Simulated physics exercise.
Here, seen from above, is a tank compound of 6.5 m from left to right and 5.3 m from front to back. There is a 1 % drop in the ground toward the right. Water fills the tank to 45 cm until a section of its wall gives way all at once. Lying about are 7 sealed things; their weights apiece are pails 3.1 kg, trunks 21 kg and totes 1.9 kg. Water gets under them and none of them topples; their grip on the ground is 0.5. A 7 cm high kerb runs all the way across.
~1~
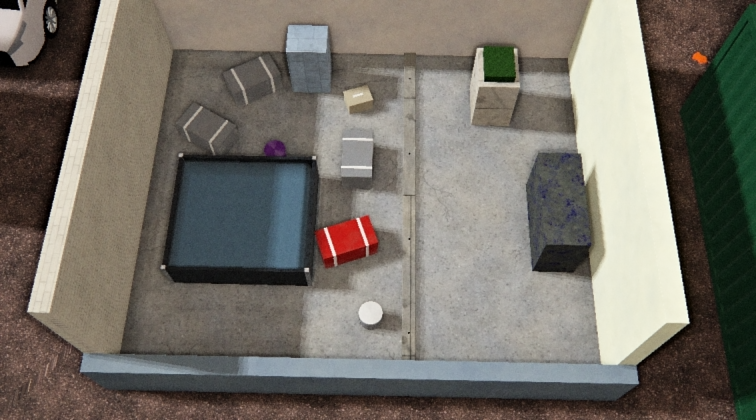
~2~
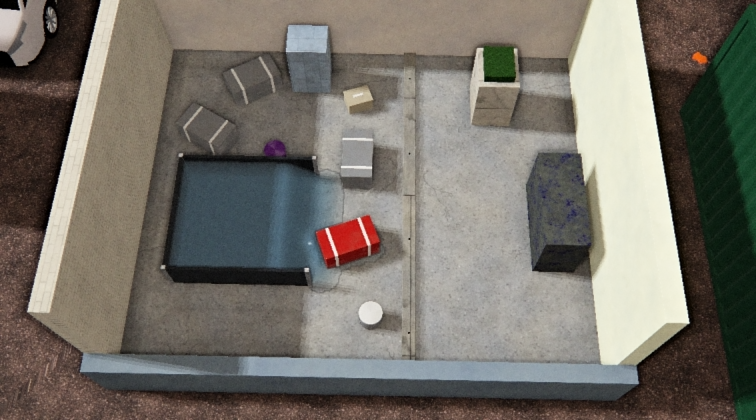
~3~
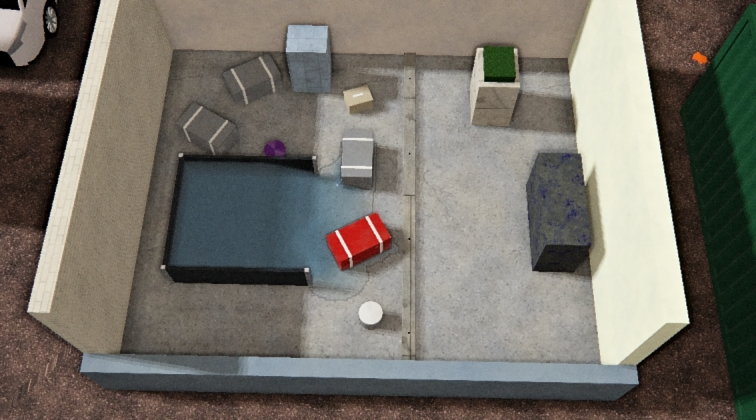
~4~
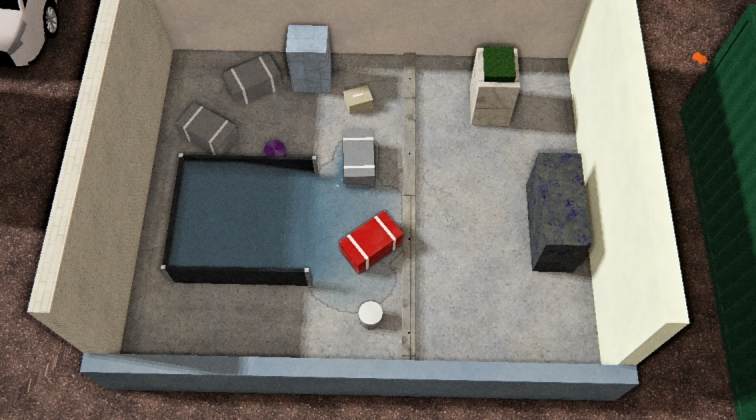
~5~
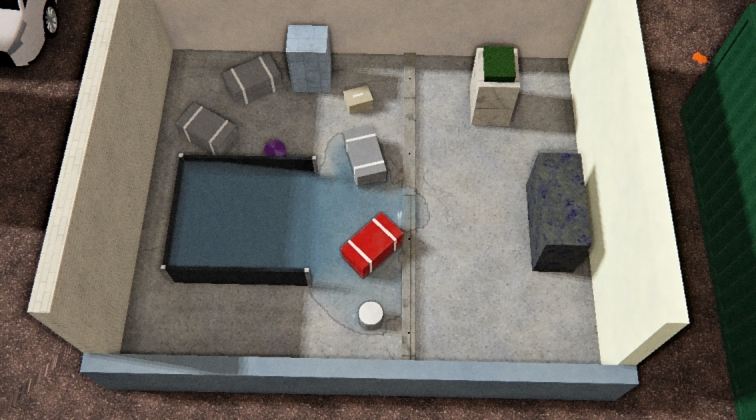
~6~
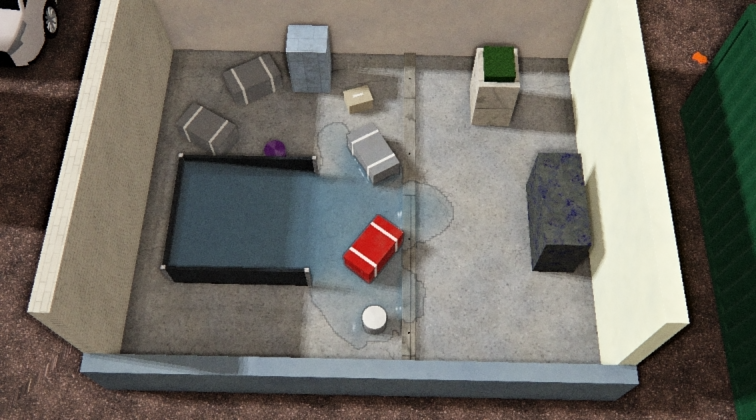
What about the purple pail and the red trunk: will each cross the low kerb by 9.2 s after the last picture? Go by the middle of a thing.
Judging by the centre, the purple pail fails to get over and the red trunk reaches the far side.
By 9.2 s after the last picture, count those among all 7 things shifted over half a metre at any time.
4 in all.
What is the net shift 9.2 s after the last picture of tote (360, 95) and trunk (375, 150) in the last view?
Respectively 80 and 140 centimetres.
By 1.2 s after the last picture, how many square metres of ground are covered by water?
Roughly 18 m2.
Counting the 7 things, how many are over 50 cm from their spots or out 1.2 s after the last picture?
My count gives 3.
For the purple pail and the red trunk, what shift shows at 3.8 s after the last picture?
Close to 0 cm for the first and 300 cm for the second.
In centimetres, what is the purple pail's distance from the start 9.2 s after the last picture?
Roughly 30 centimetres.
Then, 1.2 s after the last picture the purple pail is near (275, 149), 0.0 m from its start, aground; the red trunk is near (424, 289), 1.3 m from its start, aground; 1 of 7 are over the mark; 0 afloat.
Then, 3.8 s after the last picture the purple pail is near (275, 149), 0.0 m from its start, aground; the red trunk is near (543, 340), 3.0 m from its start, afloat; 1 of 7 are over the mark; 3 afloat.
Then, 6.2 s after the last picture the purple pail is near (275, 149), 0.0 m from its start, aground; the red trunk is near (532, 309), 2.7 m from its start, afloat; 1 of 7 are over the mark; 3 afloat.
Then, 9.2 s after the last picture the purple pail is near (291, 152), 0.3 m from its start, afloat; the red trunk is near (536, 285), 2.7 m from its start, afloat; 1 of 7 are over the mark; 4 afloat.
